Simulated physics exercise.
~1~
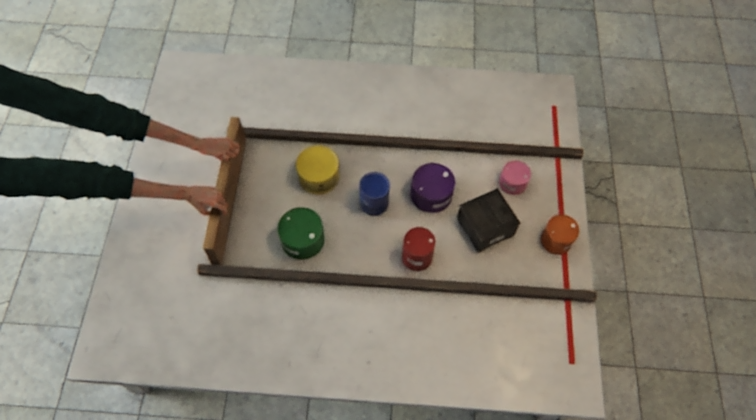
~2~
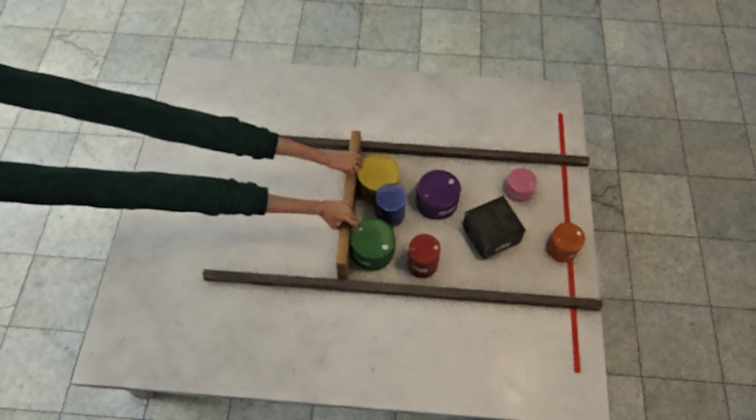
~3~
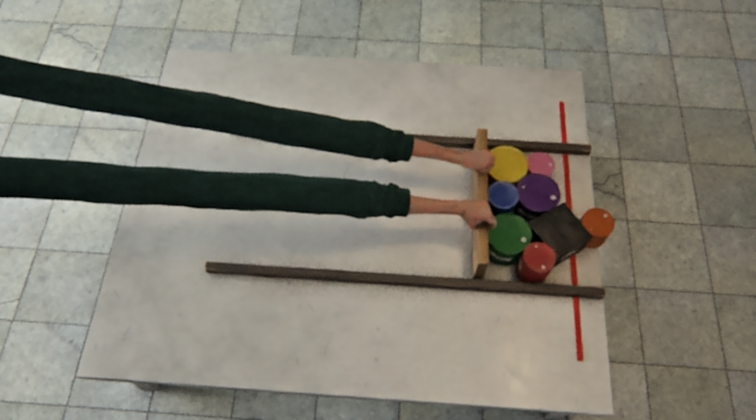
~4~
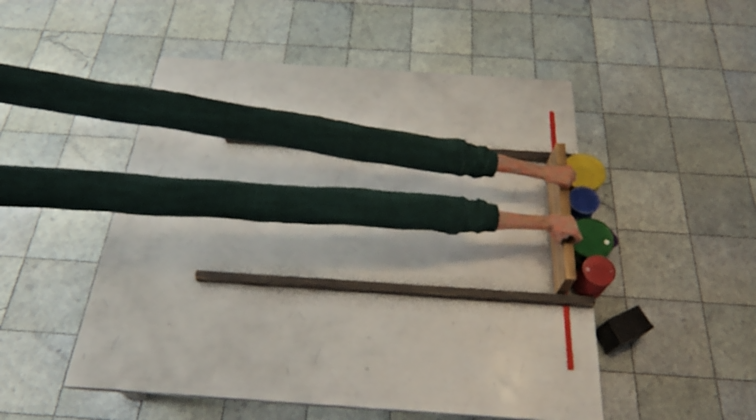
Two hands push a plank right, sweeping colored containers together until several drop off the table.
